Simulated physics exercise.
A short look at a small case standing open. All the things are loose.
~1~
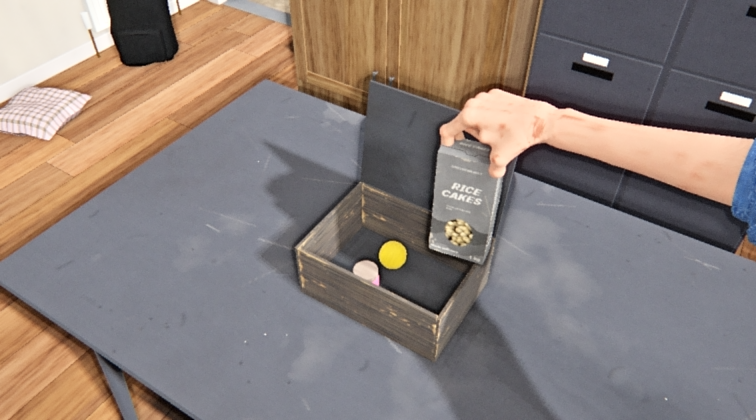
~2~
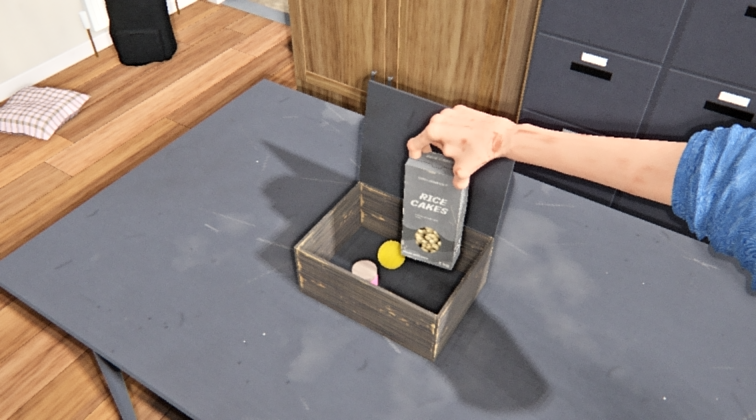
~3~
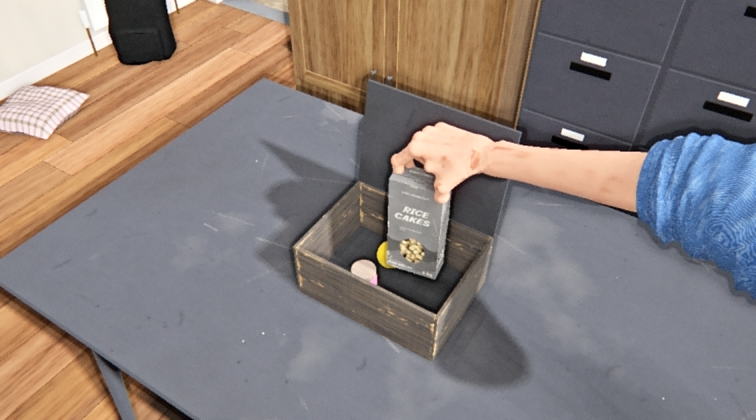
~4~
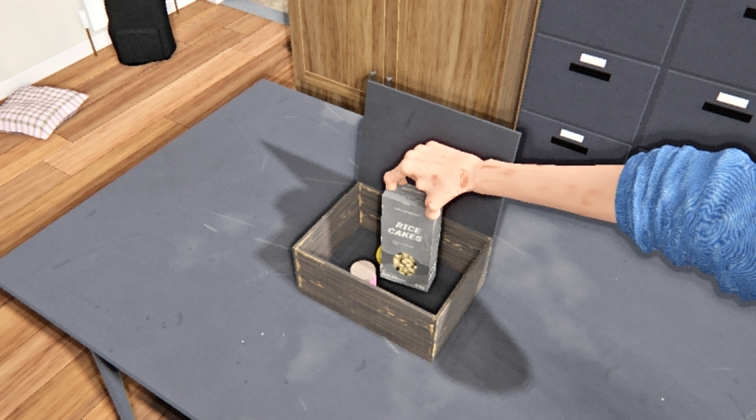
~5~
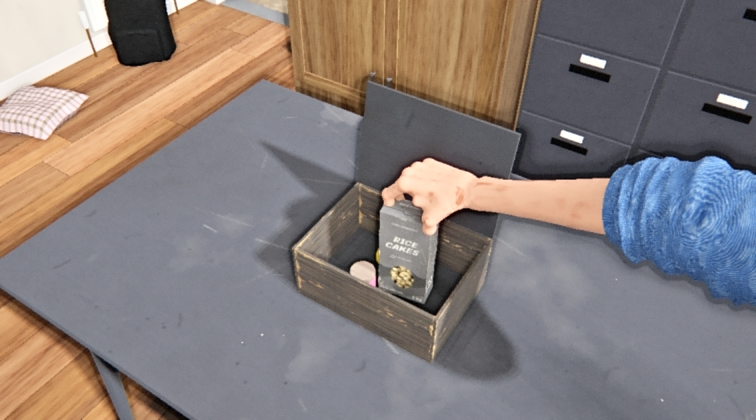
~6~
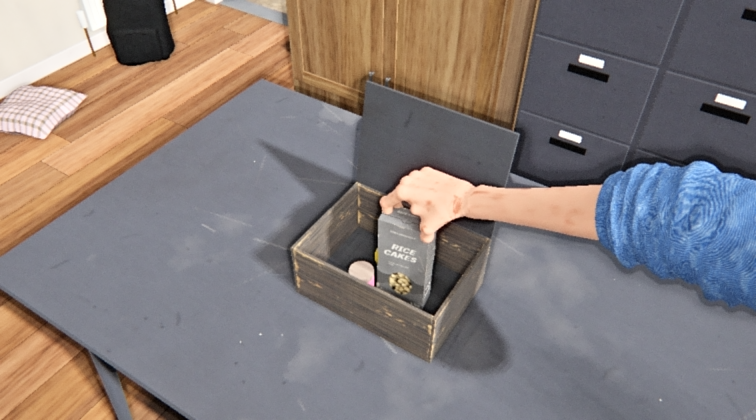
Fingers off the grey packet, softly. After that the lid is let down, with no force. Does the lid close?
The lid stays ajar.
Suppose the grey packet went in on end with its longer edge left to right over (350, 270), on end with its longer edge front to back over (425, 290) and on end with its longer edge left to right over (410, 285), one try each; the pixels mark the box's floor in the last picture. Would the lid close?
First, it will not close; second, it is held up; third, it stays ajar.
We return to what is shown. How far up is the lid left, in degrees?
About 18°.
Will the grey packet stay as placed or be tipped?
It ends up tilted.
Then, 1.50 s later than the last frame, lid 69° above the rim.
Then, 2.00 s later than the last frame, lid 35° above the rim; grey packet tilted by 14° near (400, 267); pink shaker tilted by 4°.
When it is over, lid 18° above the rim; lying over in the box, grey packet; left askew, pink shaker; yellow lemon as before. End places, in pixels of the last picture, grey packet near (400, 280).
